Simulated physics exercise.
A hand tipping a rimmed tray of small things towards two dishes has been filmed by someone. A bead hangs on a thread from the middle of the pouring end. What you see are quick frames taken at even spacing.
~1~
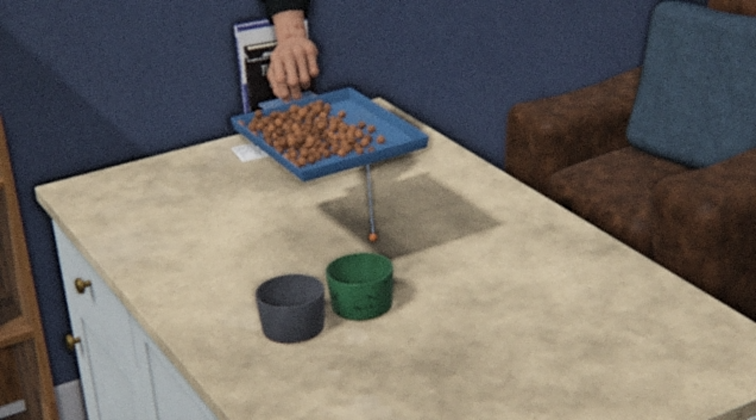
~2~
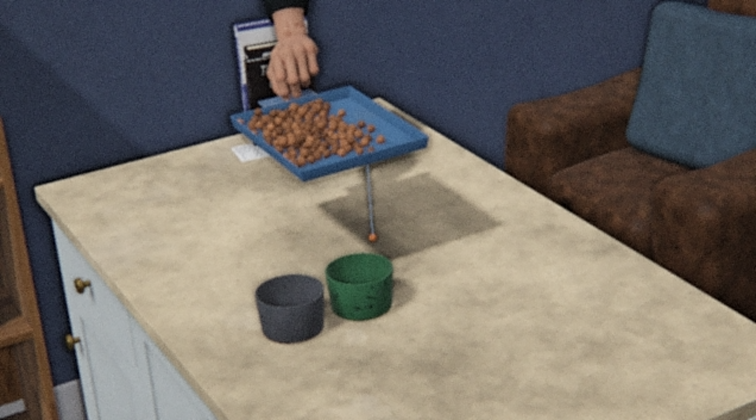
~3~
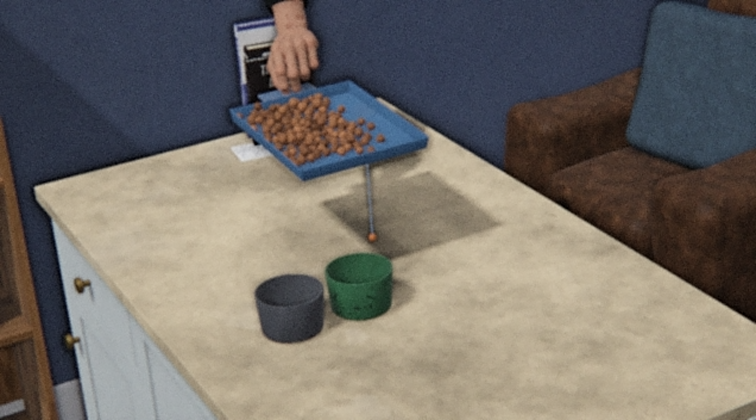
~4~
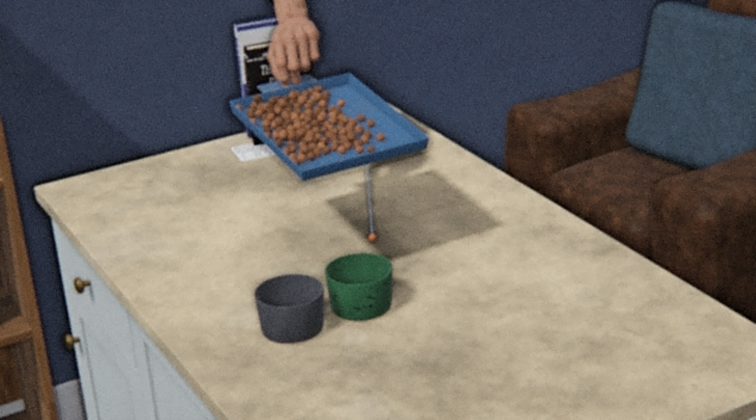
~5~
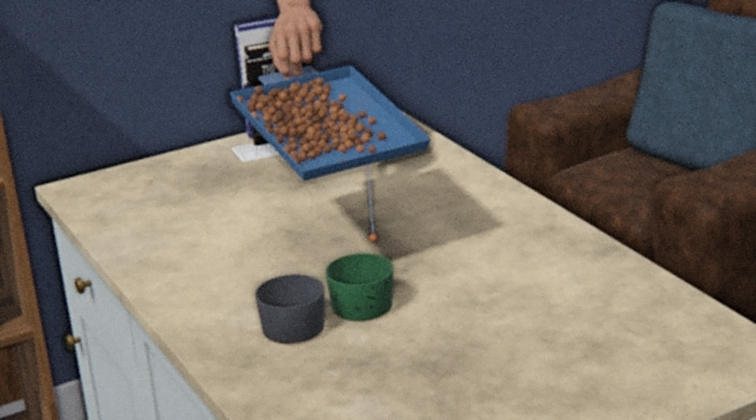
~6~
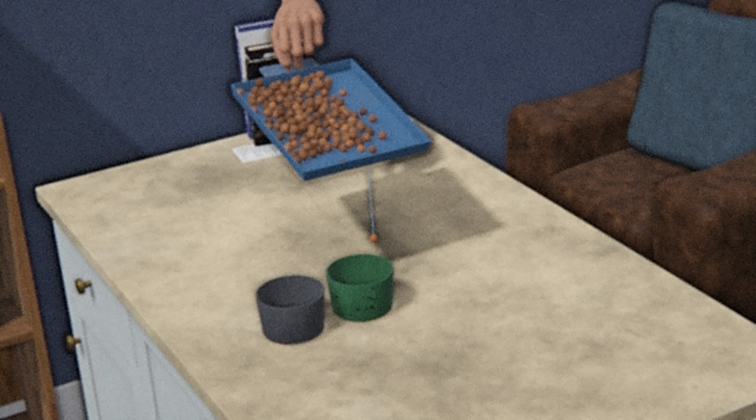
A hand gradually raises the back of a blue tray of hazelnuts above two dishes.
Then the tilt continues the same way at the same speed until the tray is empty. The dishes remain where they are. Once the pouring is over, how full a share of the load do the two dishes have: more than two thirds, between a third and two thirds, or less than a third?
The two dishes will gather not even a third of the load.
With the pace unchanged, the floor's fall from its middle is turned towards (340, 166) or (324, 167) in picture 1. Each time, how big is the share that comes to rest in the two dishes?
Roughly 70 per cent, and 60 per cent.
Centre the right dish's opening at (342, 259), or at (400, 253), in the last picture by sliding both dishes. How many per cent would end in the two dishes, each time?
About 0 per cent, then about 30 per cent.
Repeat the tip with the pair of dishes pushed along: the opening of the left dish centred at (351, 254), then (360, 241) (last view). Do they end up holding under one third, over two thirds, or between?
Try one: Less than a third. Try two: Less than a third.
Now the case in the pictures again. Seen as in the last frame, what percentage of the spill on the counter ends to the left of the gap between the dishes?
It comes to 0 per cent or so.
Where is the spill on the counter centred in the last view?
Their middle ends up at roughly (443, 305).
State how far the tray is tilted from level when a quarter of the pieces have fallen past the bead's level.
Close to 110° of tilt at that moment.
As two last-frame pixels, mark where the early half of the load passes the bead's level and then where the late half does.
(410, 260), then (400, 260).
Just after the last frame, tray tipped steeply; almost all on the tray; just a few in the right dish; just a few in the air.
A moment on, tray tipped right over; almost all on the tray; just a few in the right dish; about a tenth outside both; just a few in the air.
Further on, tray tipped past a quarter turn; just a few in the left dish; roughly a quarter in the right dish; the larger part outside both.
When it is over, tray tipped past a quarter turn; just a few in the left dish; roughly a quarter in the right dish; the larger part outside both.
